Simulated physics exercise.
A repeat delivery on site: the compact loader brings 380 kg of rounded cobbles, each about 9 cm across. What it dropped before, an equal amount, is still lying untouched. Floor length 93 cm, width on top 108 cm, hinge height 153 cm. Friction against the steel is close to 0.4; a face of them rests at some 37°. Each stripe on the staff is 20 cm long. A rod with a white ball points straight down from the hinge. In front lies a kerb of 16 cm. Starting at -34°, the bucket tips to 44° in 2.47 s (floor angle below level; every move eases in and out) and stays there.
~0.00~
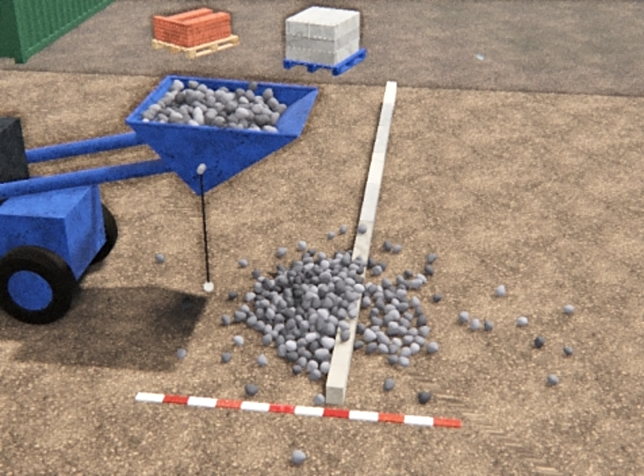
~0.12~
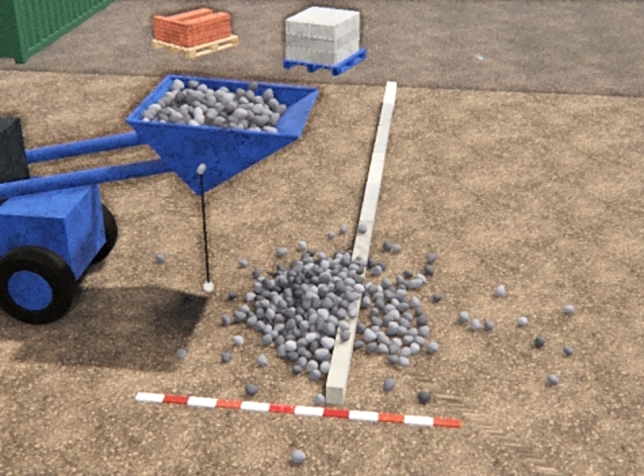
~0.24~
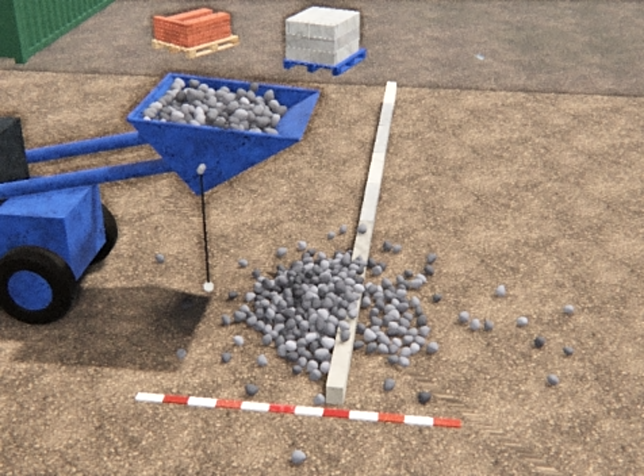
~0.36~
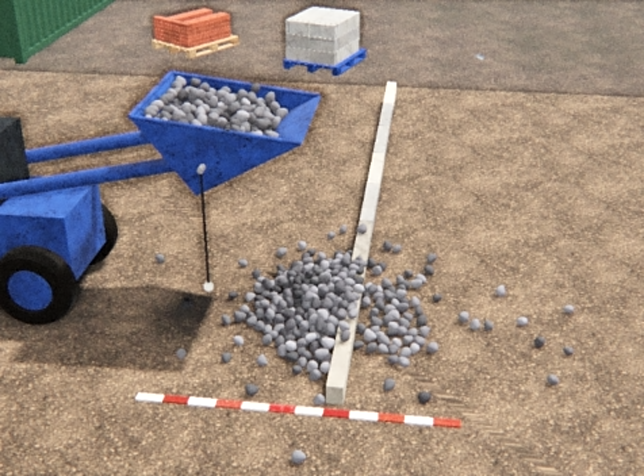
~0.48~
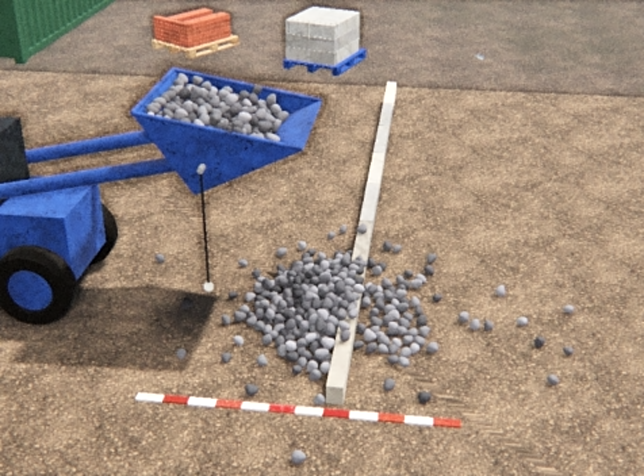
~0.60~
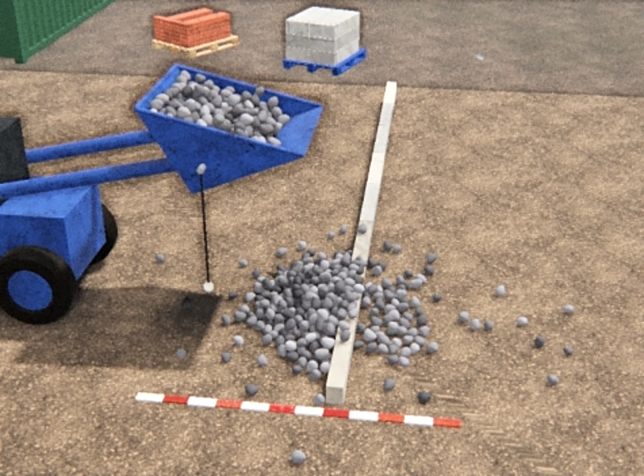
Blue compact loader slowly tilting its raised bucket of grey cobbles slightly forward, beside a still stone pile straddling a pale kerb.
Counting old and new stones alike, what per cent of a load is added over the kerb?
About 37 per cent.
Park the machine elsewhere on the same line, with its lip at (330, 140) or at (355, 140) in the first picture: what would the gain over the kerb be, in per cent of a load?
About 80 and 100 per cent.
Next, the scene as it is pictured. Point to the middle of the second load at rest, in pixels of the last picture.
Their middle is at about (331, 299).
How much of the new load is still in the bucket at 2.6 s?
It holds some 5 per cent.
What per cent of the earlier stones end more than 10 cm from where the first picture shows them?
Roughly 15 per cent of them.
After 1.9 s the floor is at 32°; in per cent of one load, 88 in the bucket, 92 on this side of the kerb, 19 over the kerb; the foremost stones are at (526, 330).
After 2.6 s the floor is at 44°; in per cent of one load, 3 in the bucket, 155 on this side of the kerb, 41 over the kerb; the foremost stones are at (526, 330).
After 2.9 s the floor is at 44°; in per cent of one load, 0 in the bucket, 146 on this side of the kerb, 53 over the kerb; the foremost stones are at (534, 340).
After 5.6 s the floor is at 44°; in per cent of one load, 0 in the bucket, 144 on this side of the kerb, 56 over the kerb; the foremost stones are at (545, 343). Net gain over the kerb, 37.
